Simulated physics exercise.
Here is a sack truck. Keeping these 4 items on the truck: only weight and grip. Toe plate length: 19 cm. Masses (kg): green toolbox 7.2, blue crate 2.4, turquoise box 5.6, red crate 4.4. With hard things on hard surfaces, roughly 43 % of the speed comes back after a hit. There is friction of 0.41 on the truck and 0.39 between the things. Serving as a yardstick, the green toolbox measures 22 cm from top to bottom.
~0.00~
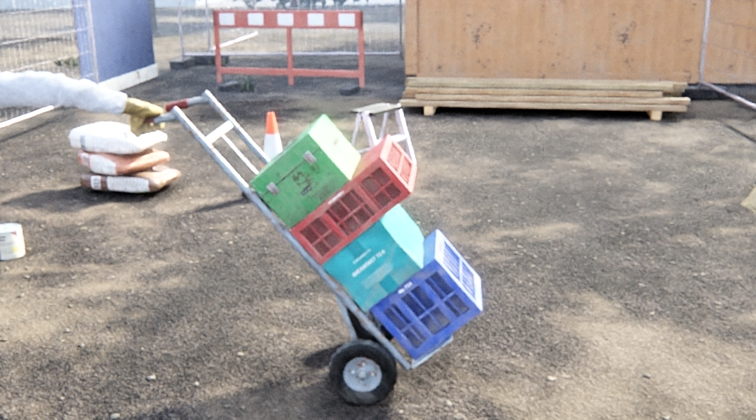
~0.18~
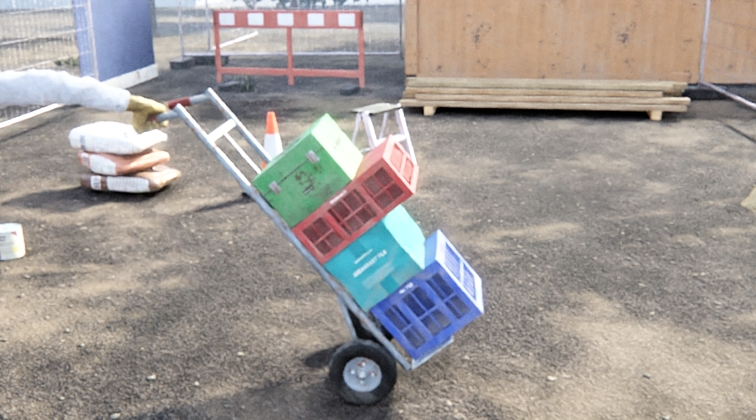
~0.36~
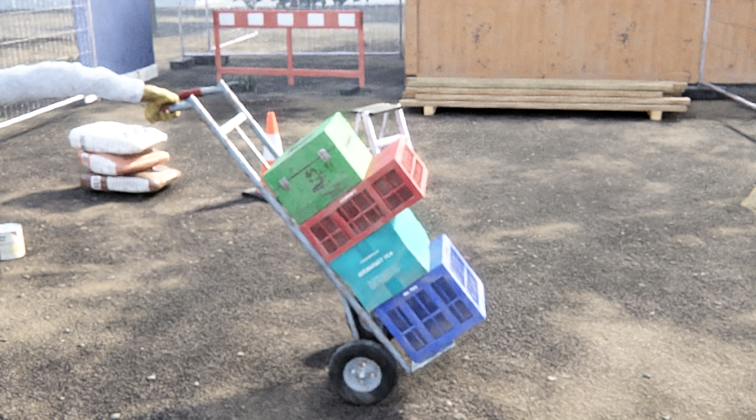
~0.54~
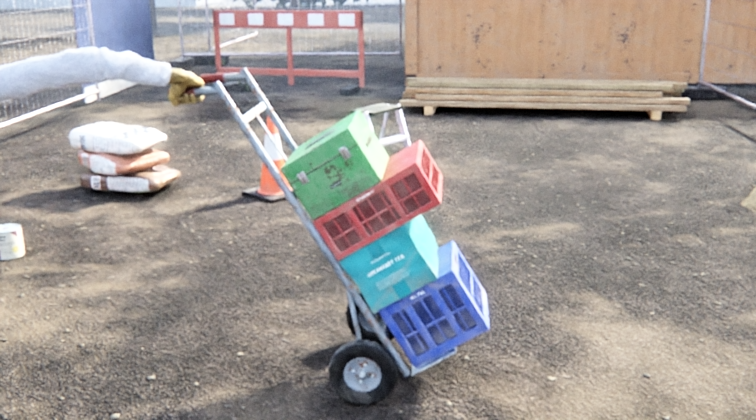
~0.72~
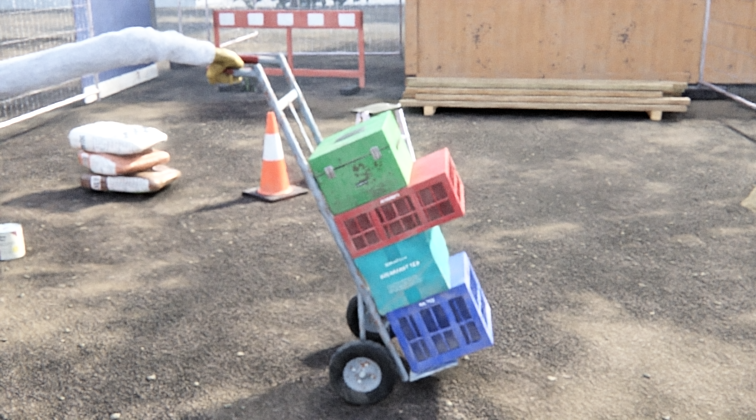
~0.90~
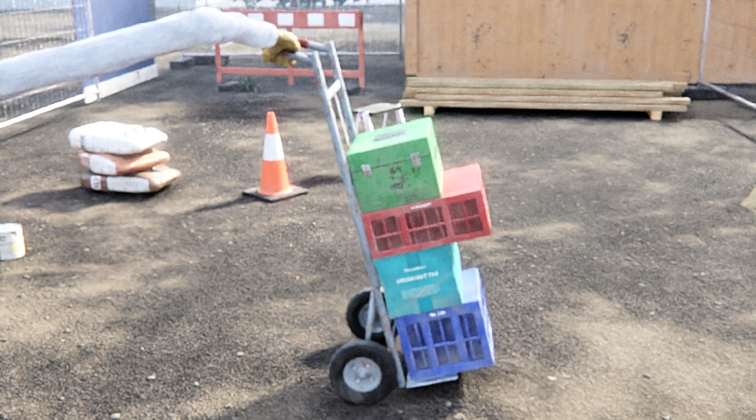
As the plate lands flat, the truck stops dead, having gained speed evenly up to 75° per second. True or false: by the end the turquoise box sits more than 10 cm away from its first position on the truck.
True.
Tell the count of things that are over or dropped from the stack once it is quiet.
I count 4.
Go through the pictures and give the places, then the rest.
In the first frame, 40° short of upright; turquoise box (376, 250); green toolbox (308, 170).
In the second frame, 39° short of upright; red crate (358, 198); green toolbox (310, 169).
In the third frame, 36° short of upright; blue crate (430, 297); red crate (366, 197).
In the fourth frame, 31° short of upright; green toolbox (337, 163); blue crate (434, 302).
In the fifth frame, 23° short of upright; red crate (401, 202); green toolbox (363, 161).
In the sixth frame, 13° short of upright; turquoise box (421, 264); blue crate (445, 323).
By 1.60 s, truck upright; turquoise box rocked 19° off its seat near (477, 272); green toolbox rocked 19° off its seat; red crate rocked 19° off its seat.
By 2.20 s, truck upright; green toolbox, turquoise box and red crate now dropped from the stack; blue crate rocked 64° off its seat.
By 2.50 s, truck upright; blue crate on its side.
When it is over (3.5 s), dropped from the stack, green toolbox, turquoise box and red crate; lying over on the truck, blue crate. End places, in pixels of the last picture, turquoise box near (607, 346).
